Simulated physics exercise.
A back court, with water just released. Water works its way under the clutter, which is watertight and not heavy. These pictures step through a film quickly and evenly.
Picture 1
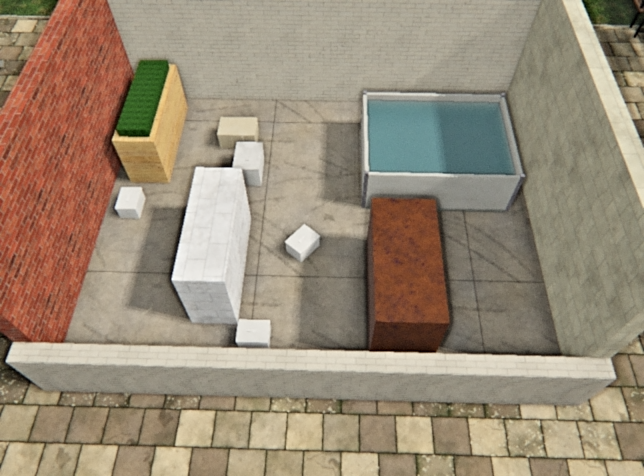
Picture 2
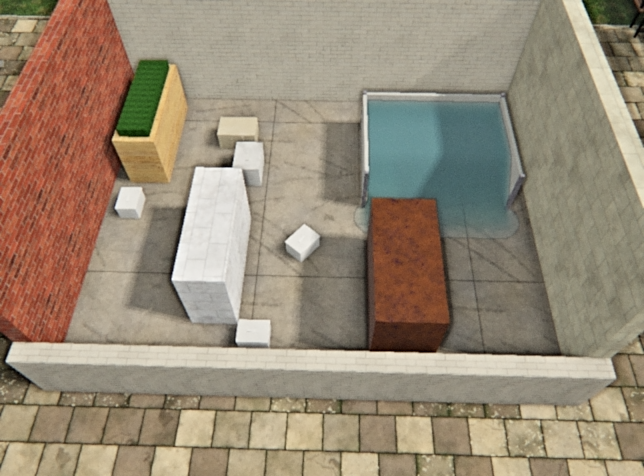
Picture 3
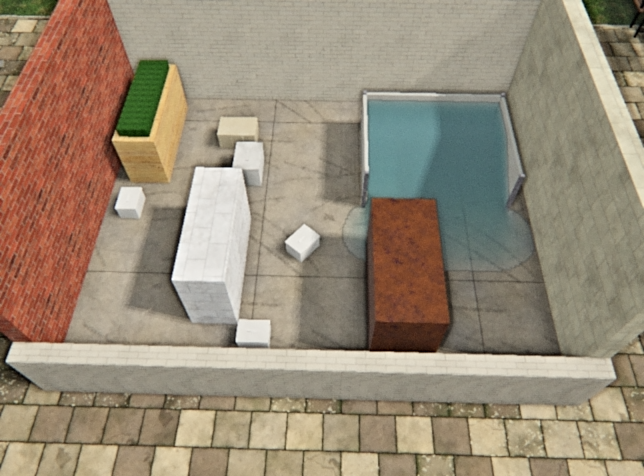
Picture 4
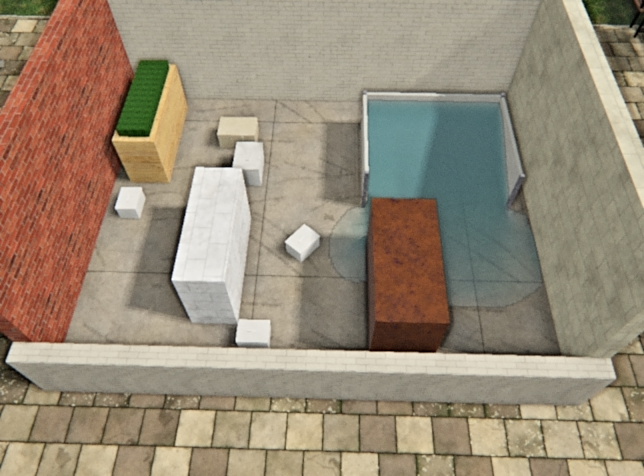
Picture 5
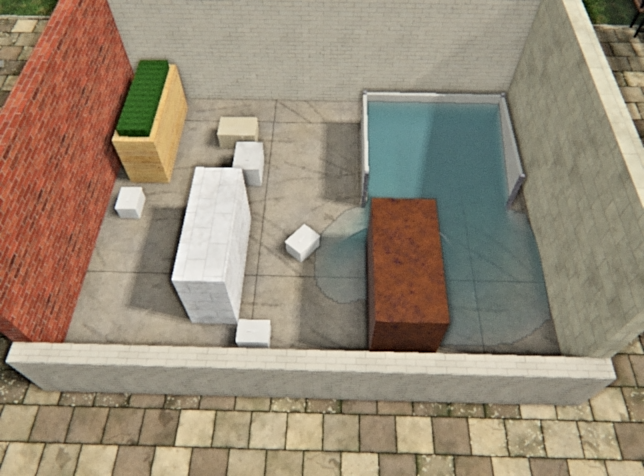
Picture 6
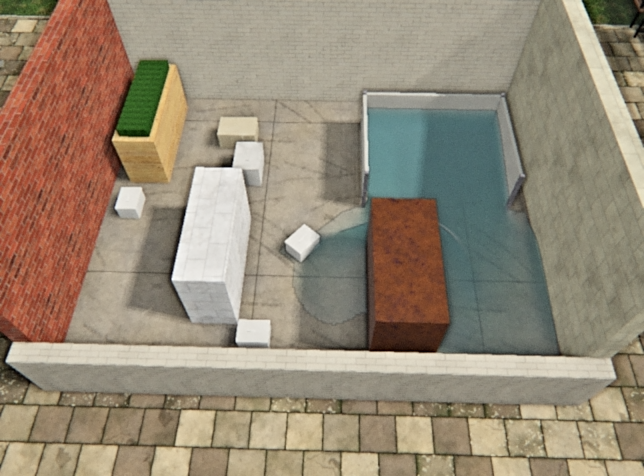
To begin with, a tank of blue water stands in the back right corner of a walled court scattered with pale blocks. Its front panel disappears and water spreads forward around the rusty brown block, then curls left toward a small white block, while the blocks stay put.
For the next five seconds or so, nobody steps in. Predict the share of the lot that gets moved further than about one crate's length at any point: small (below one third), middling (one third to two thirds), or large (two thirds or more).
The share is middling, from one third to two thirds.
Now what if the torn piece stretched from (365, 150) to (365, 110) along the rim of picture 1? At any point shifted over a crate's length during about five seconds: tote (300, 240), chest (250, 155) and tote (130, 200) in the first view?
Object by object: Short of it, covered the distance, short of it.
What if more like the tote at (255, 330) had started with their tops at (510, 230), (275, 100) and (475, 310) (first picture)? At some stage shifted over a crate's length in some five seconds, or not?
Each in turn: Pushed clear, stays in place, pushed clear.
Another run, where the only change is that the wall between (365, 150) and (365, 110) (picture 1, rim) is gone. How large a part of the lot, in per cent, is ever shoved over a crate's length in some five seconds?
Near 60 in a hundred.
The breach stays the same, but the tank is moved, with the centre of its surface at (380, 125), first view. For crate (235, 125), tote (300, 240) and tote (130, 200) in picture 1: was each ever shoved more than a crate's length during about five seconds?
In turn: Under that mark, beyond that mark, under that mark.
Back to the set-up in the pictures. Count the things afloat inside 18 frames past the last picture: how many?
1.
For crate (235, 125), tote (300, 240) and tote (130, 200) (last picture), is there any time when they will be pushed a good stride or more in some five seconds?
Successively: Never went far, moved a long way, never went far.
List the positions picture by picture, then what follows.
A tote at (302, 239) rests on the ground; a tote at (253, 331) rests on the ground; 0 of 5 have shifted, in the first frame.
A tote at (302, 239), on the bottom; a tote at (253, 331) rests on the ground; 0 of 5 have shifted, in the second frame.
A tote at (302, 239) rests on the ground; a tote at (253, 331), on the bottom; 0 of 5 have shifted, in the third frame.
A tote at (302, 239), on the bottom; a tote at (253, 331), on the bottom; 0 of 5 have shifted, in the fourth frame.
A tote at (302, 239), on the bottom; a tote at (253, 331) rests on the ground; 0 of 5 have shifted, in the fifth frame.
A tote at (302, 239) rests on the ground; a tote at (253, 331), on the bottom; 0 of 5 have shifted, in the sixth frame.
A moment on, 0 of 5 are well off their spots; 0 afloat.
Next, 1 of 5 are well off their spots; 2 afloat.
Later, 2 of 5 are well off their spots; 1 afloat.
In the end, 2 of 5 are well off their spots, and 2 have been at some point; 2 afloat.
